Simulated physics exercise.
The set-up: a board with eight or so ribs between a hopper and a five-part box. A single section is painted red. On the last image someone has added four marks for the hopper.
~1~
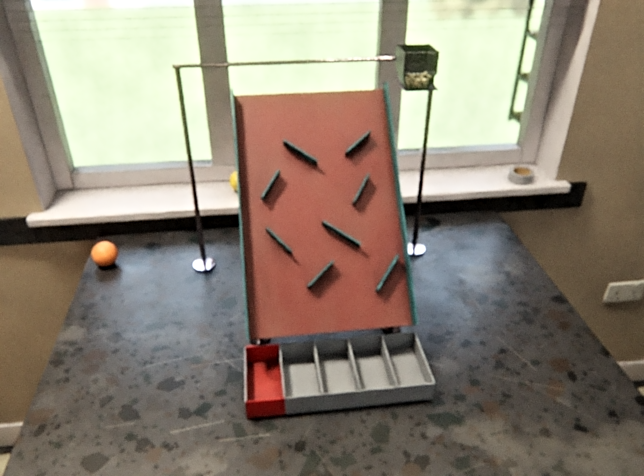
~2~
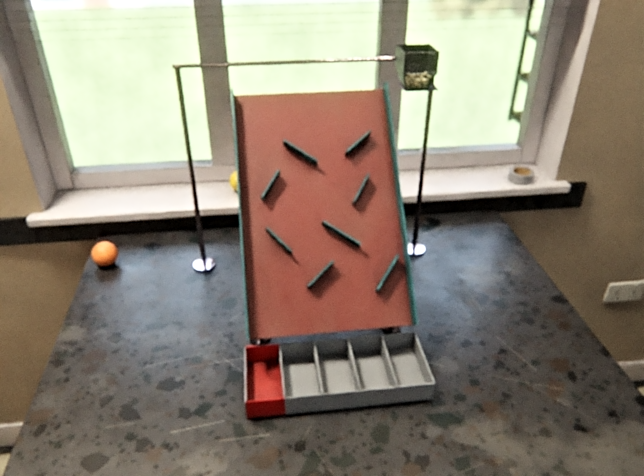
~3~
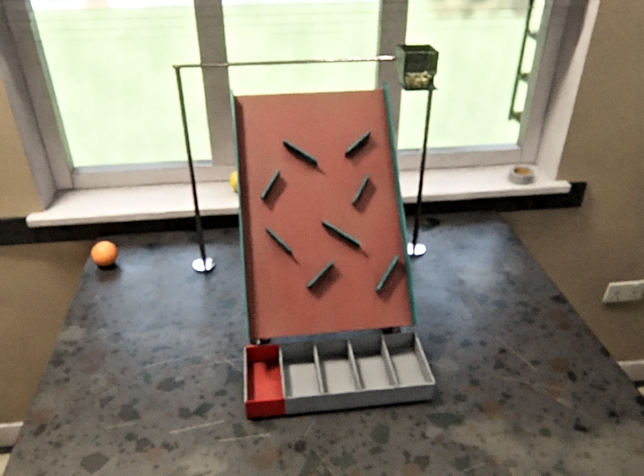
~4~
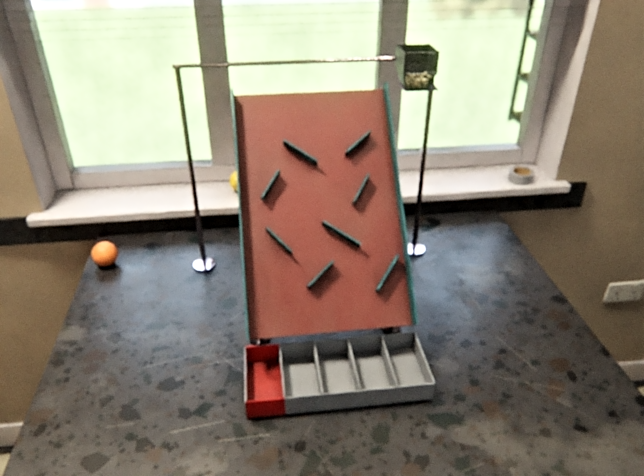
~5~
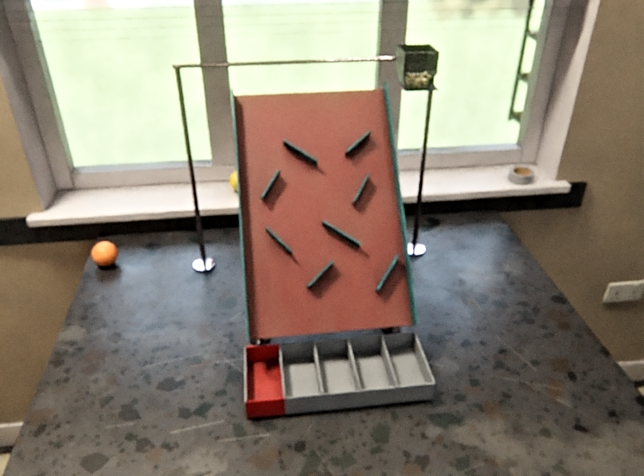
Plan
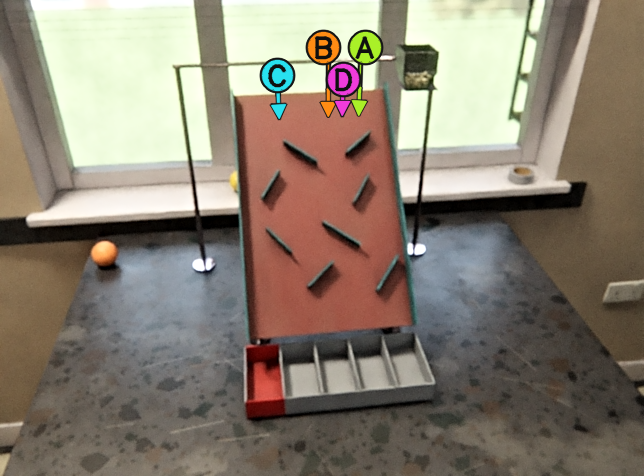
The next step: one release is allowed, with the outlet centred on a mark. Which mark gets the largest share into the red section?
Best: C.
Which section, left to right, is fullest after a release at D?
The fourth from the left.
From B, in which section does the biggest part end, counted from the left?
The fourth from the left.
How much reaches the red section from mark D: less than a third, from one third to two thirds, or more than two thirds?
Less than a third.
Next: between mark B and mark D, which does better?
It is D.
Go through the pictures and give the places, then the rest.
Hopper (418, 80), white beans, door shut, in the first picture.
Ribs (284, 140) to (318, 161), (347, 151) to (371, 130), (262, 197) to (279, 170), in the second picture.
Ribs (354, 202) to (369, 173), (267, 227) to (292, 252), (323, 221) to (361, 244), in the third picture.
Ribs (308, 286) to (333, 261), (378, 290) to (399, 255), in the fourth picture.
Red section (266, 407), number 1 of 5 from the left, in the fifth picture.
On the marked copy, mark A meets the board at (358, 110); mark B meets the board at (328, 111); mark C meets the board at (278, 113); mark D meets the board at (342, 110).
If A is chosen, about a tenth in the red section, roughly two thirds in other sections, roughly a quarter held on the board, just a few outside the box.
If B is chosen, just a few in the red section, the larger part in other sections, roughly a quarter held on the board.
If C is chosen, roughly a third in the red section, roughly half in other sections, about a tenth held on the board.
If D is chosen, about a tenth in the red section, roughly two thirds in other sections, roughly a quarter held on the board.
